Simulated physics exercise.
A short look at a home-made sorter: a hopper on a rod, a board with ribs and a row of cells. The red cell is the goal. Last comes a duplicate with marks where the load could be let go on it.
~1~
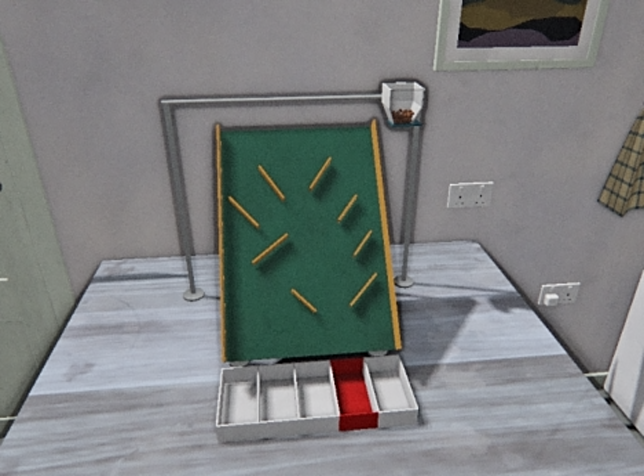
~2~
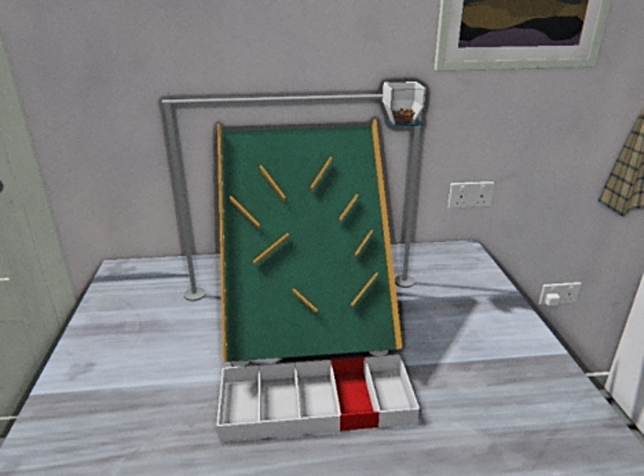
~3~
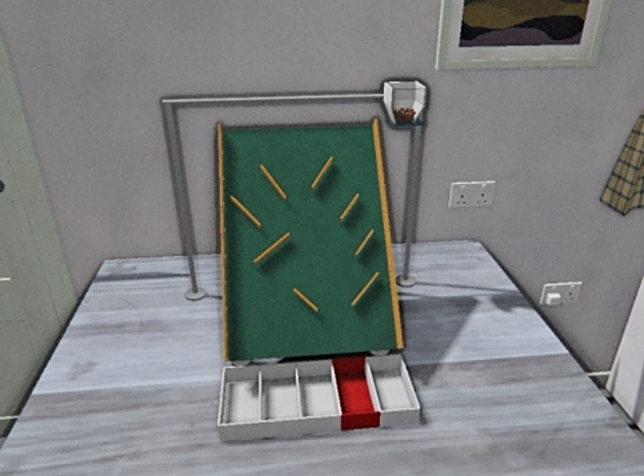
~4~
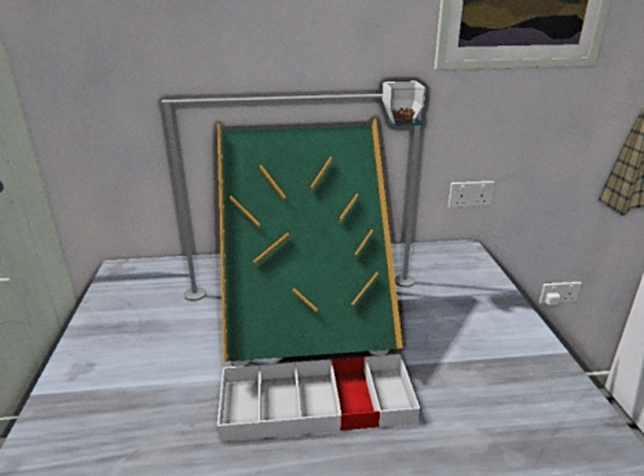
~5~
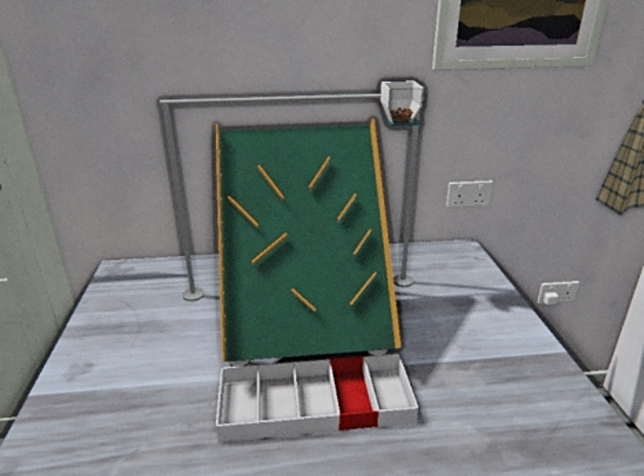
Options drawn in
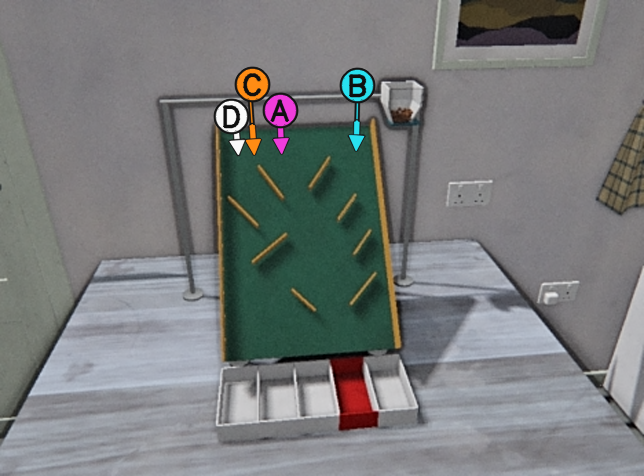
On a pale wooden tabletop, a small hopper of brown balls sat on a rod above the right side of a green ribbed board, with a red cell among white ones below, and nothing noticeably moved.
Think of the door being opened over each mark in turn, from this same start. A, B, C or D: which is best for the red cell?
A is best.
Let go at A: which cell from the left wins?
The fourth from the left.
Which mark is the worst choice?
That is mark D.
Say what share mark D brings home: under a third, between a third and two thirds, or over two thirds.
Under a third.
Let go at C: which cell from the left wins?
It is the first one.
On the marked copy, mark A meets the board at (281, 147); mark B meets the board at (356, 145); mark C meets the board at (253, 149); mark D meets the board at (237, 149).
Choosing A, about two thirds in the red cell, a small part in other cells, about a quarter outside the box.
Choosing B, about a quarter in the red cell, about half in other cells, about a quarter outside the box.
Choosing C, about a quarter in the red cell, about half in other cells, about a quarter outside the box.
Choosing D, a stray few in the red cell, about two thirds in other cells, about a third outside the box.
